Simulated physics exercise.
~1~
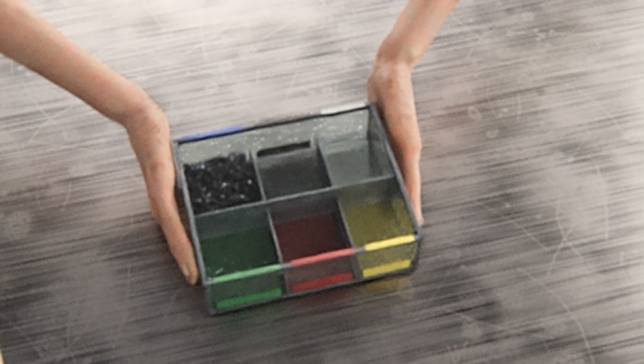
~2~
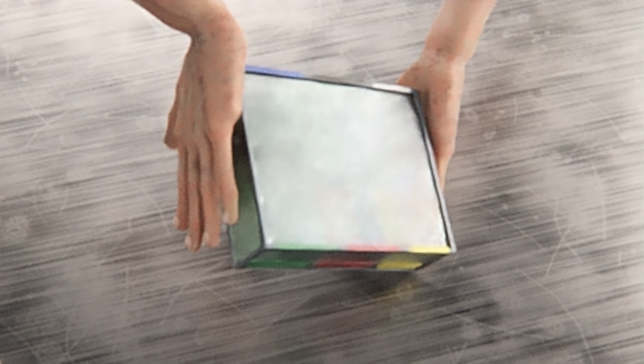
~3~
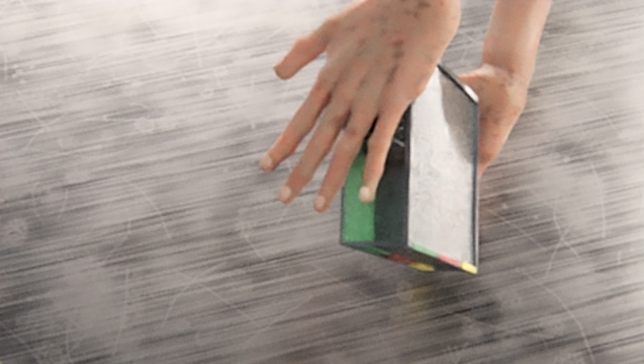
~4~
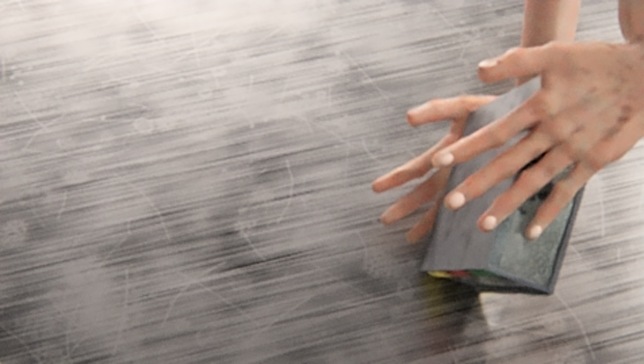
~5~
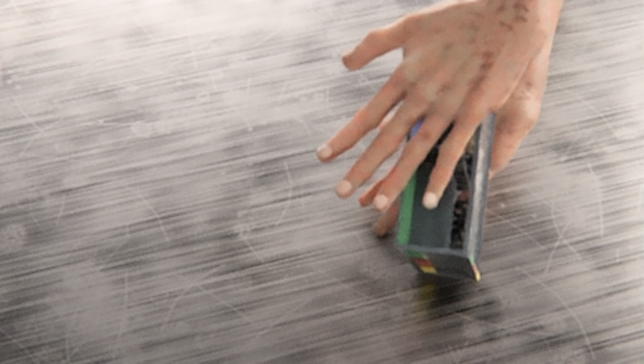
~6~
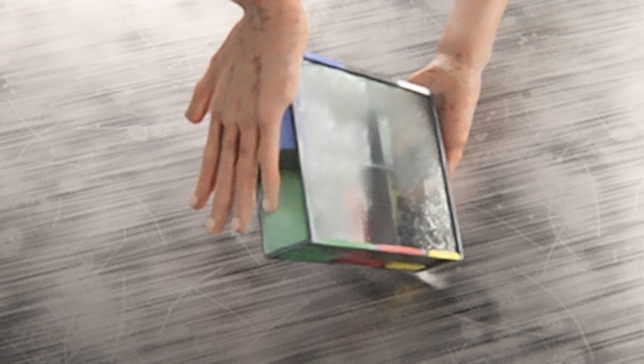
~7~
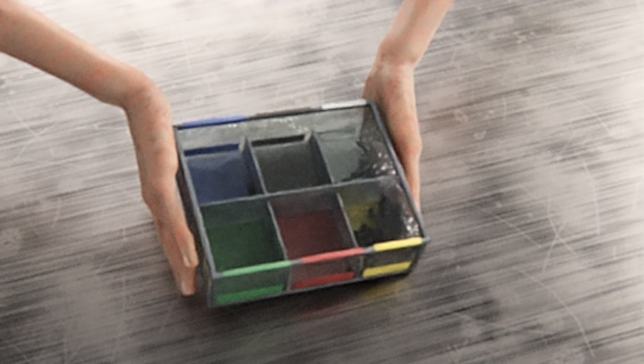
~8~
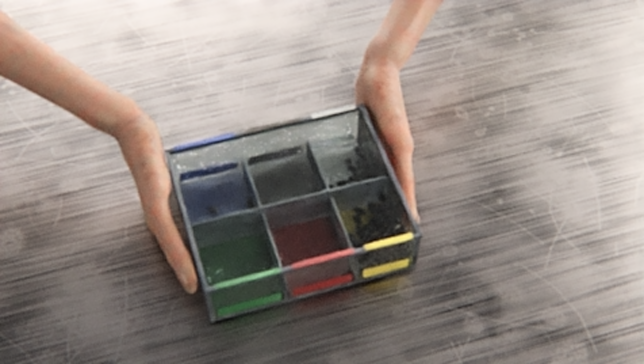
In the video, two hands tip a clear, six-compartment box of small black pieces steeply onto its right side, then turn it back flat; the pieces, first piled in the blue-marked back-left compartment, end up mostly in the yellow-marked front-right one, with some in the compartment behind it.
